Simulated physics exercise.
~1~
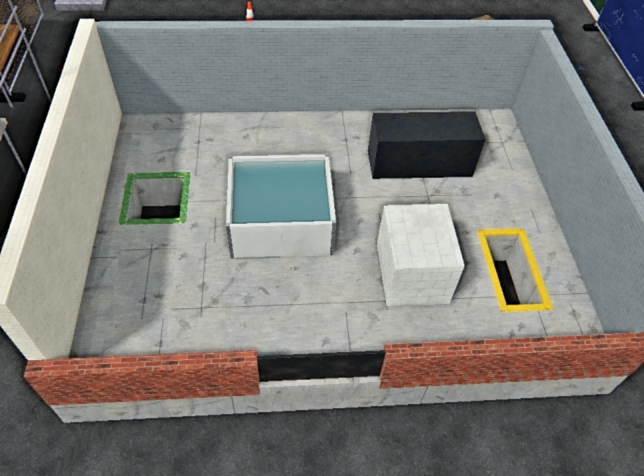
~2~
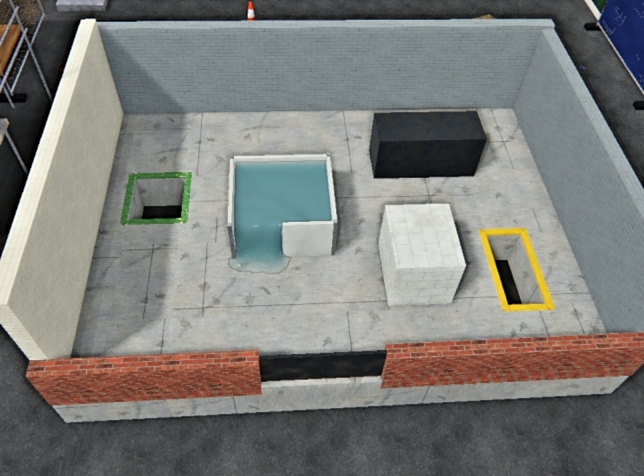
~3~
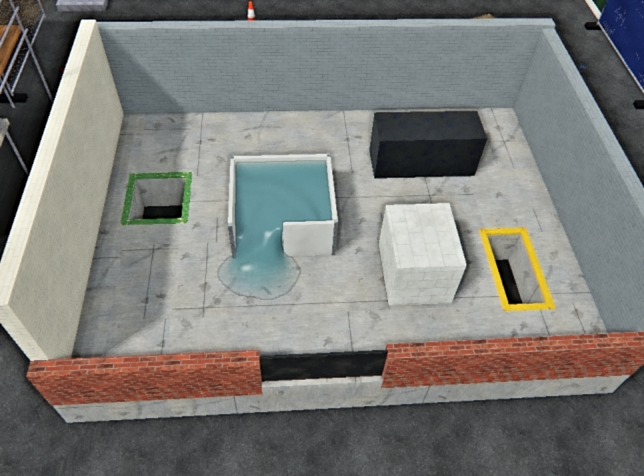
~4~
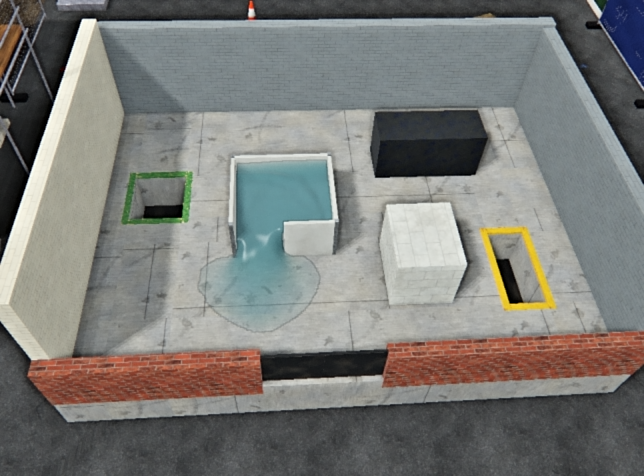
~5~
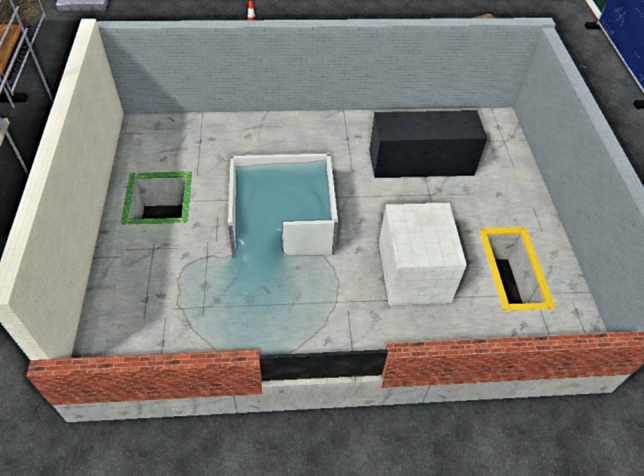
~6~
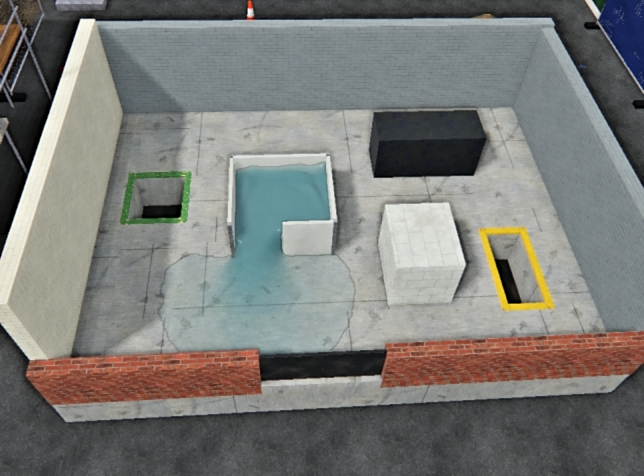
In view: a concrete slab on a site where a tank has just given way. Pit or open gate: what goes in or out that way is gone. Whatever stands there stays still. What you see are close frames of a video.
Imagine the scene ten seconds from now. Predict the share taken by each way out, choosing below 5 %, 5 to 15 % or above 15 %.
In the end the gate will likely win a minor part below five per cent; the green pit will likely win a major part beyond fifteen per cent; the yellow pit will likely win a middling part of five to fifteen per cent.
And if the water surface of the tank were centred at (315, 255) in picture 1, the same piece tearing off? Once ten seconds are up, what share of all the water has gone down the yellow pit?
I'd put the yellow pit at 15 per cent of the whole.
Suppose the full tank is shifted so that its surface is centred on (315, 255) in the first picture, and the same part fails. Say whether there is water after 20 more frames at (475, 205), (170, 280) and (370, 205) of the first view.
Okay, first one high and dry, second one got wet, last one high and dry.
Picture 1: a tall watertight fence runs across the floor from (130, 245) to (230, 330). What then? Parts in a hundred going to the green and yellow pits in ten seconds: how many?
In per cent: Green 14, yellow 20.
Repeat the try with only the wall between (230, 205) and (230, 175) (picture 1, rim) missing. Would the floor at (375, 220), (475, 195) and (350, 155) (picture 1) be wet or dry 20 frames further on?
One after the other: Clear, free of water, not flooded.
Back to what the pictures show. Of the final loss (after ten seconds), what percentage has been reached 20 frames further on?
My reading is about 10 per cent.
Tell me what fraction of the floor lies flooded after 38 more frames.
Close to 55 %.
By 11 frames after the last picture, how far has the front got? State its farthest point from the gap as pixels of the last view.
Somewhere near (532, 358).
A moment on, water covers 20 % of the floor; the gate 0 %, the green pit 0 %, the yellow pit 0 %.
Next, water covers 25 % of the floor; the gate 0 %, the green pit 0 %, the yellow pit 0 %.
Then, water covers 40 % of the floor; the gate 0 %, the green pit 2 %, the yellow pit 2 %.
Later, water covers 55 % of the floor; the gate 0 %, the green pit 11 %, the yellow pit 6 %.
In the end, water covers 80 % of the floor; the gate 0 %, the green pit 20 %, the yellow pit 12 %.
